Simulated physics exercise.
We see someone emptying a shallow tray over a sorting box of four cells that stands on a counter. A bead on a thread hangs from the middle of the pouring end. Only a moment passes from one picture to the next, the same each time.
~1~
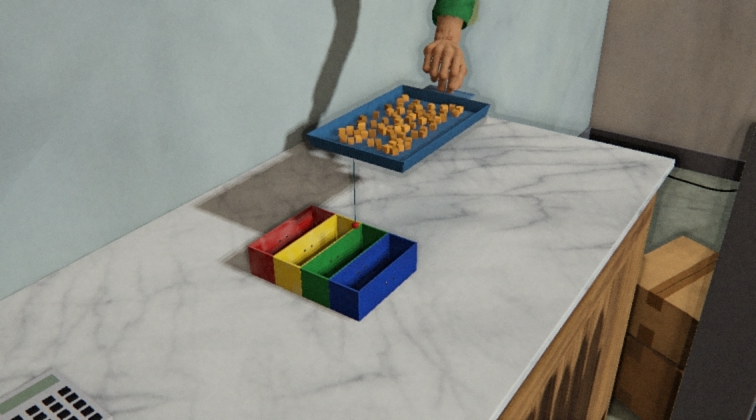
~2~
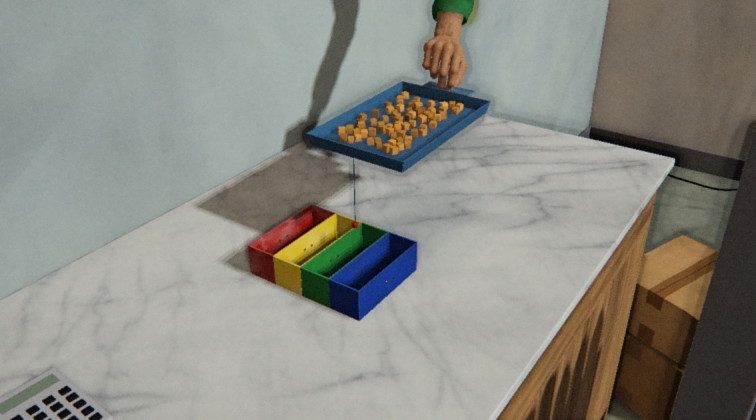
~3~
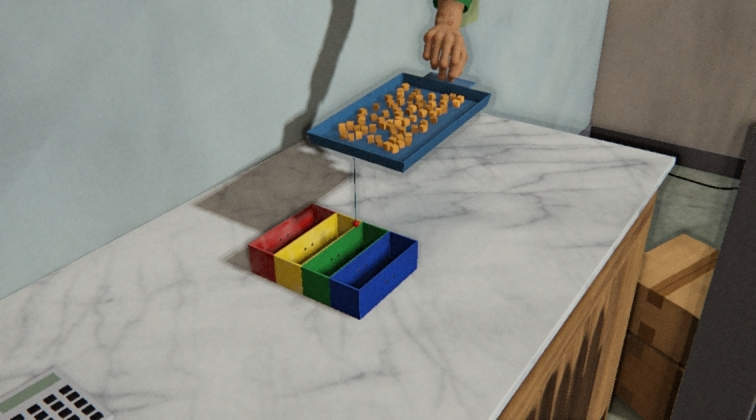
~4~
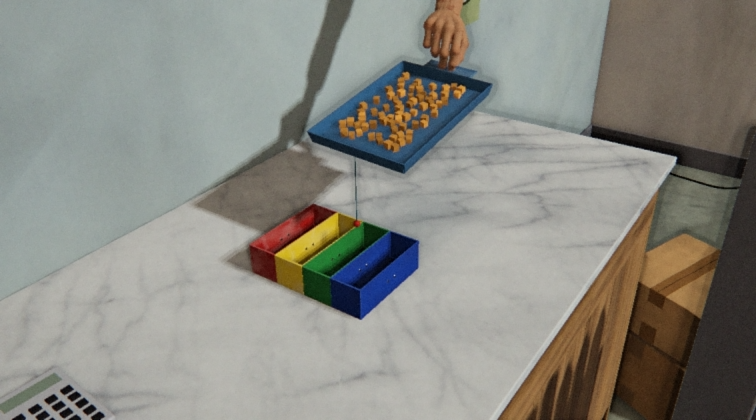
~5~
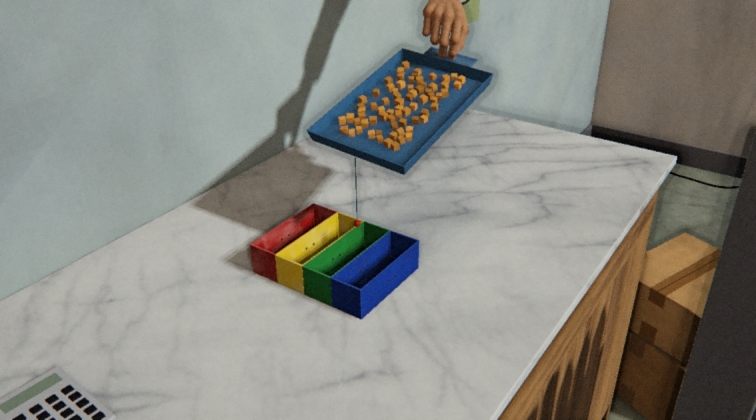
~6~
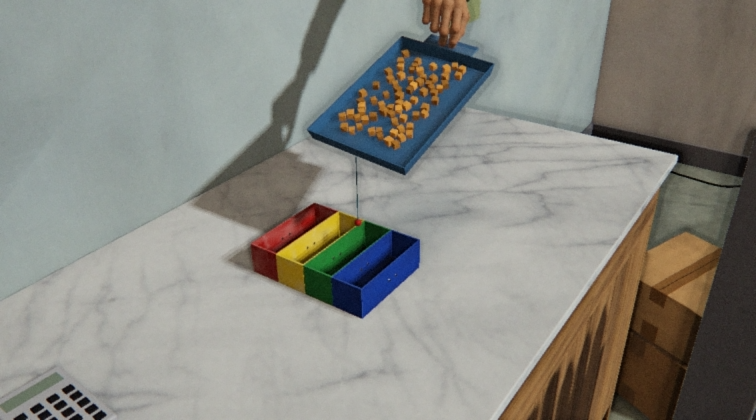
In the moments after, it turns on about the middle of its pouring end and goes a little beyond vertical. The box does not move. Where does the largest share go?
The blue cell gets the most.
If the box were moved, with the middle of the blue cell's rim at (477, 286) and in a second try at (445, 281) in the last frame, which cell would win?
In turn: The red one; that yellow cell.
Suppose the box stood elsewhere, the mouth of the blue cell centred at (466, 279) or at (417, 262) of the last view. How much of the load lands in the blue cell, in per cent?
First some 0, then 20 per cent.
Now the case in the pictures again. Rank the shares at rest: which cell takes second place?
In second place: Green.
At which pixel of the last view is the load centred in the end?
Roughly at (367, 289).
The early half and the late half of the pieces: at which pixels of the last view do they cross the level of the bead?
The first part at (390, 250); the rest at (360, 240).
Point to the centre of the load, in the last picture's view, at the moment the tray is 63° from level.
At about (383, 144).
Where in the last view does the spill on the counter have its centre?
Close to (425, 338).
Just after the last frame, tray tipped steeply; every one on the tray.
A moment on, tray tipped past a quarter turn; the larger part on the tray; about a tenth in the blue cell; just a few in the green cell; about a tenth falling or outside the box.
Further on, tray tipped past a quarter turn; roughly half in the blue cell; roughly a quarter in the green cell; about a tenth in the yellow cell; roughly a quarter falling or outside the box.
When it is over, tray tipped past a quarter turn; roughly half in the blue cell; roughly a quarter in the green cell; about a tenth in the yellow cell; not one in the red cell; roughly a quarter outside the box.
